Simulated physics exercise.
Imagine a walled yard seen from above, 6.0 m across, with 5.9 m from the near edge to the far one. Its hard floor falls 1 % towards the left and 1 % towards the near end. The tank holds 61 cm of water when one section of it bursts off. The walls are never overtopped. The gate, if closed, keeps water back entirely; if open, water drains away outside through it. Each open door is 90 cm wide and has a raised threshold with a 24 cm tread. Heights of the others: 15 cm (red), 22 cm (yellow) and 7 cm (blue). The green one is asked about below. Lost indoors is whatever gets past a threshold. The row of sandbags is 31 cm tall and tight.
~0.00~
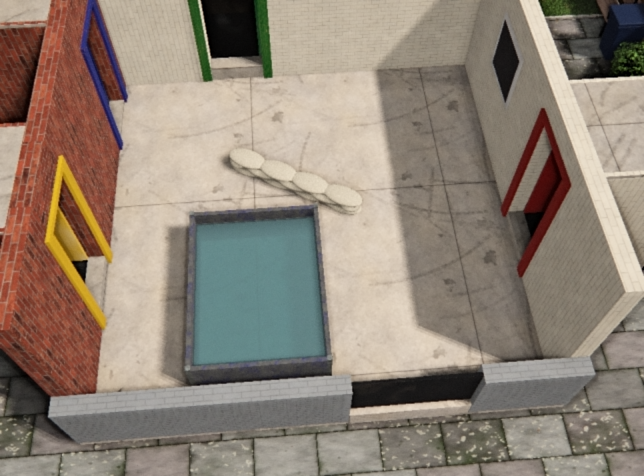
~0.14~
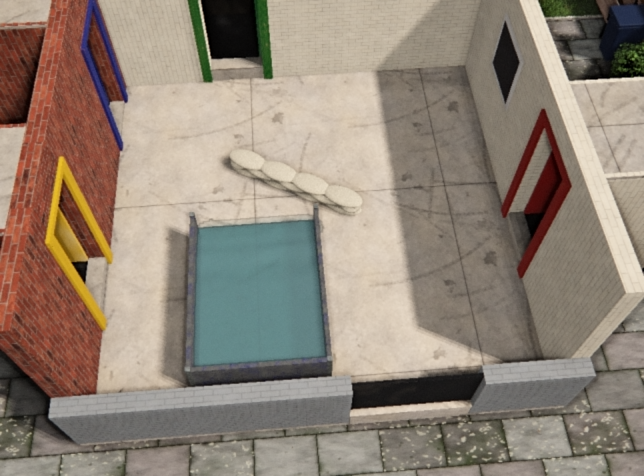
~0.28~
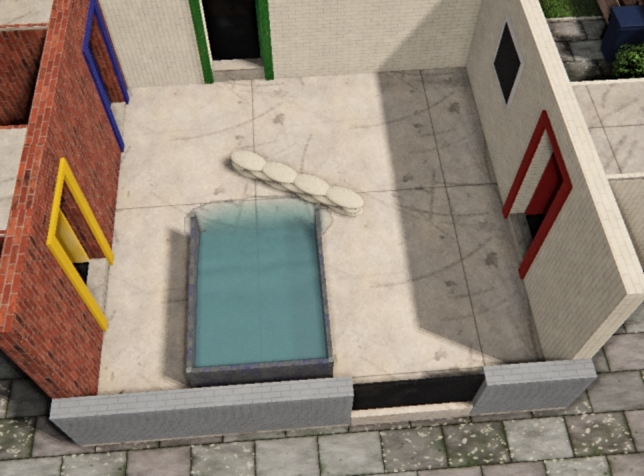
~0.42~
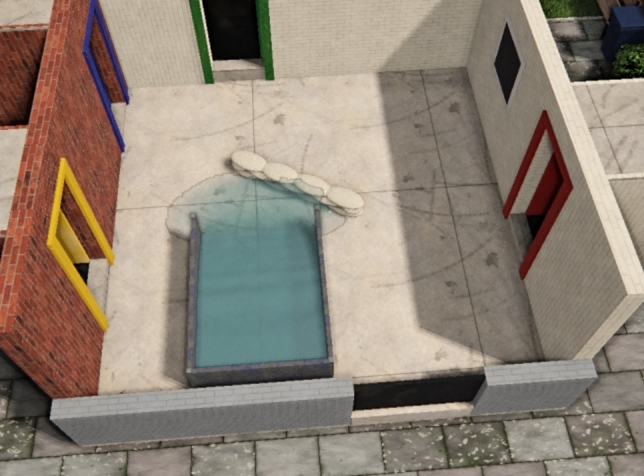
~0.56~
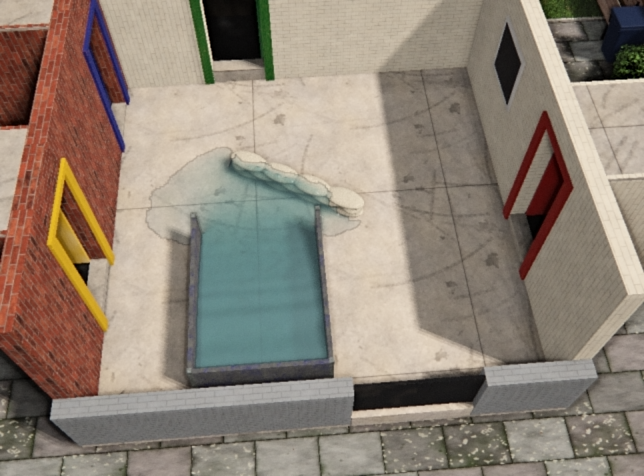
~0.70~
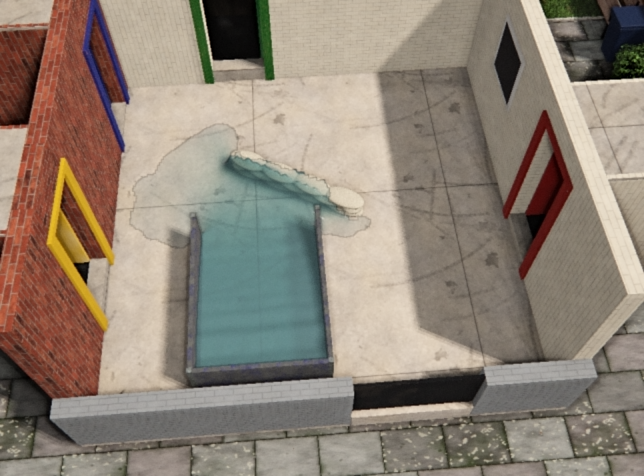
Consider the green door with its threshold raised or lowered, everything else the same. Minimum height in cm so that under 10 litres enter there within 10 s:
7 cm.
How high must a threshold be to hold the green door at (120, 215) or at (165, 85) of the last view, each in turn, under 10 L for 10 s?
You'd want about 24 cm there first, then about 25 cm.
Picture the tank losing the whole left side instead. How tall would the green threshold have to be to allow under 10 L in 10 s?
You'd want it roughly 10.5 centimetres tall.
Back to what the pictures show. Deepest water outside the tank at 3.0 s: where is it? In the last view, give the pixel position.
(129, 92).
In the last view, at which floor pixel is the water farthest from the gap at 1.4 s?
Roughly at (150, 91) in the last view.
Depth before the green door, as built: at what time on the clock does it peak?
Approximately 3.4 s.
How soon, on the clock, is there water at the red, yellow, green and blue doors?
Red 2.8 s, yellow 2.6 s, green 1.4 s, blue 1.4 s.
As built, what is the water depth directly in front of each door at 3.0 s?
In cm: Red 4, yellow 4, green 11, blue 20.
After 1.4 s water covers 30 % of the floor, deepest (41 cm) near (256, 184); 2 cm at the green door, 0 litres in over its 27 cm threshold.
After 3.0 s water covers 55 % of the floor, deepest (34 cm) near (129, 92); 11 cm at the green door, 0 litres in over its 27 cm threshold.
After 10.0 s water covers 95 % of the floor, deepest (13 cm) near (343, 373); 5 cm at the green door, 0 litres in over its 27 cm threshold.
At the green door as built, the water arrived by 1.4 s and peaked near 13 cm at 3.4 s.
With a threshold of 6 cm, 16 litres would have come in within the 10 s; with 8.5 cm, 5 litres. So under 10 litres takes about 7 cm.
